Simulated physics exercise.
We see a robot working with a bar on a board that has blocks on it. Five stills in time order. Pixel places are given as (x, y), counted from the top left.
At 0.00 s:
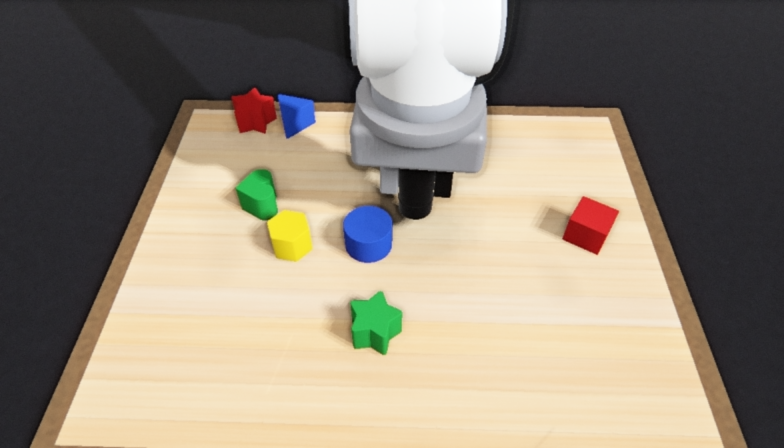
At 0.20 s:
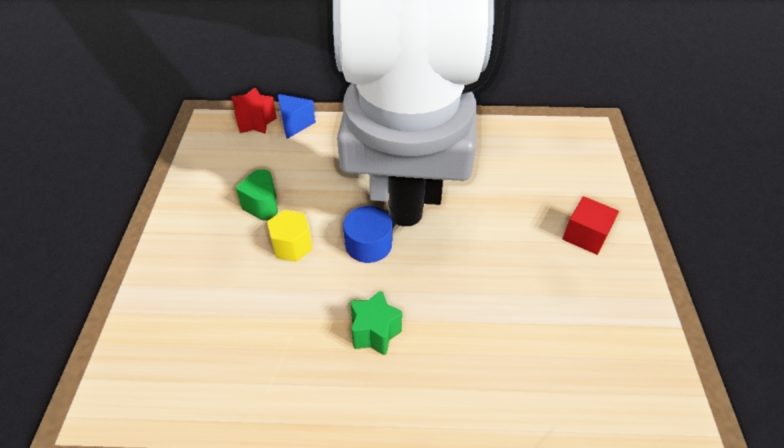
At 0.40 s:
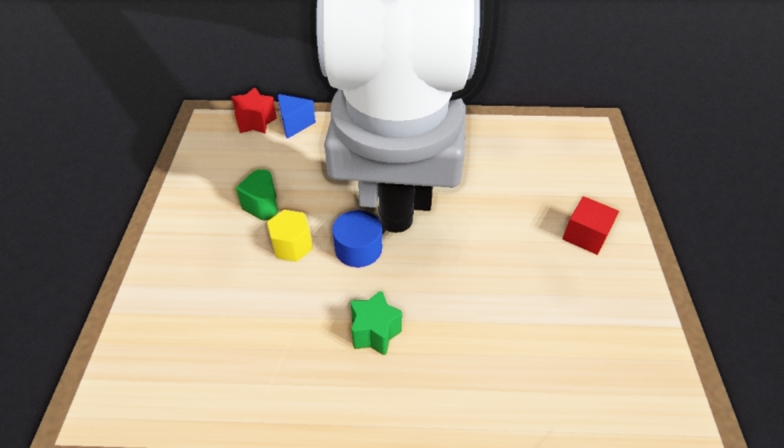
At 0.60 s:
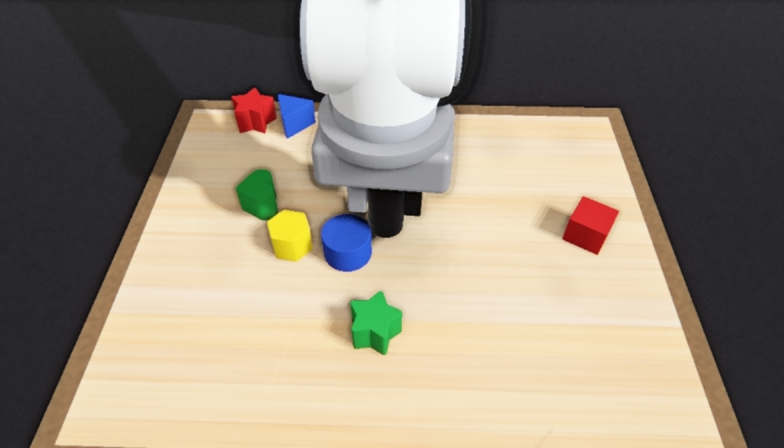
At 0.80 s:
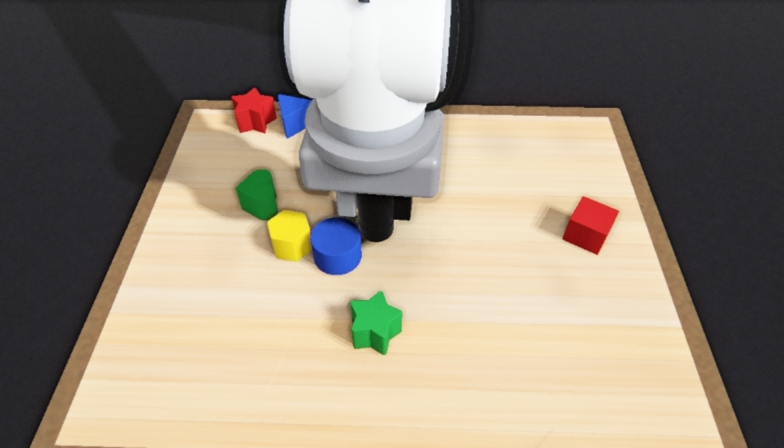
A robot arm with a black bar moved left and slightly toward the viewer, then pushed the blue round block across the wooden board until it was right beside the yellow hexagon.
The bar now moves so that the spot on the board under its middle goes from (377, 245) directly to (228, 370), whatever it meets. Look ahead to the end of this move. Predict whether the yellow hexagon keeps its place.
It is shifted.
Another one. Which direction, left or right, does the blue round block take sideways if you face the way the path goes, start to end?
Off to the right side.
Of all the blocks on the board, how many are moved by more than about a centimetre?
Going by the path, two of them shift by more than about 1 cm.
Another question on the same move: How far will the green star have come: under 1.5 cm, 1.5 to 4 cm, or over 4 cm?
Displaced less than 1.5 cm.
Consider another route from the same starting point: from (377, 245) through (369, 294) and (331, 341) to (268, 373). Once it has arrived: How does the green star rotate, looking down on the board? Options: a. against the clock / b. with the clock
(a)
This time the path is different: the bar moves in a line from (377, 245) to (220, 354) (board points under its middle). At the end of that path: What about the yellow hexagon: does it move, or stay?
Moved off its spot.
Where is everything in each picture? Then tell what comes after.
In the first frame, bar's lower end at (415, 208); yellow hexagon at (288, 225); blue round block at (368, 223); green star at (374, 314).
In the second frame, bar at (406, 215); blocks still.
In the third frame, bar at (396, 221); blue round block at (357, 228).
In the fourth frame, bar at (386, 226); blue round block at (346, 232).
In the fifth frame, bar at (376, 230); yellow hexagon at (288, 225); blue round block at (335, 235); green star at (374, 314).
On the path given first. One third of the way, bar at (329, 268); yellow hexagon at (271, 222), turned 20° clockwise; blue round block at (287, 252).
Two thirds of the way, bar at (279, 309); yellow hexagon at (271, 221), turned 20° clockwise; blue round block at (274, 258).
At the end, bar at (222, 357); yellow hexagon at (271, 221), turned 20° clockwise; blue round block at (274, 258); green star still.
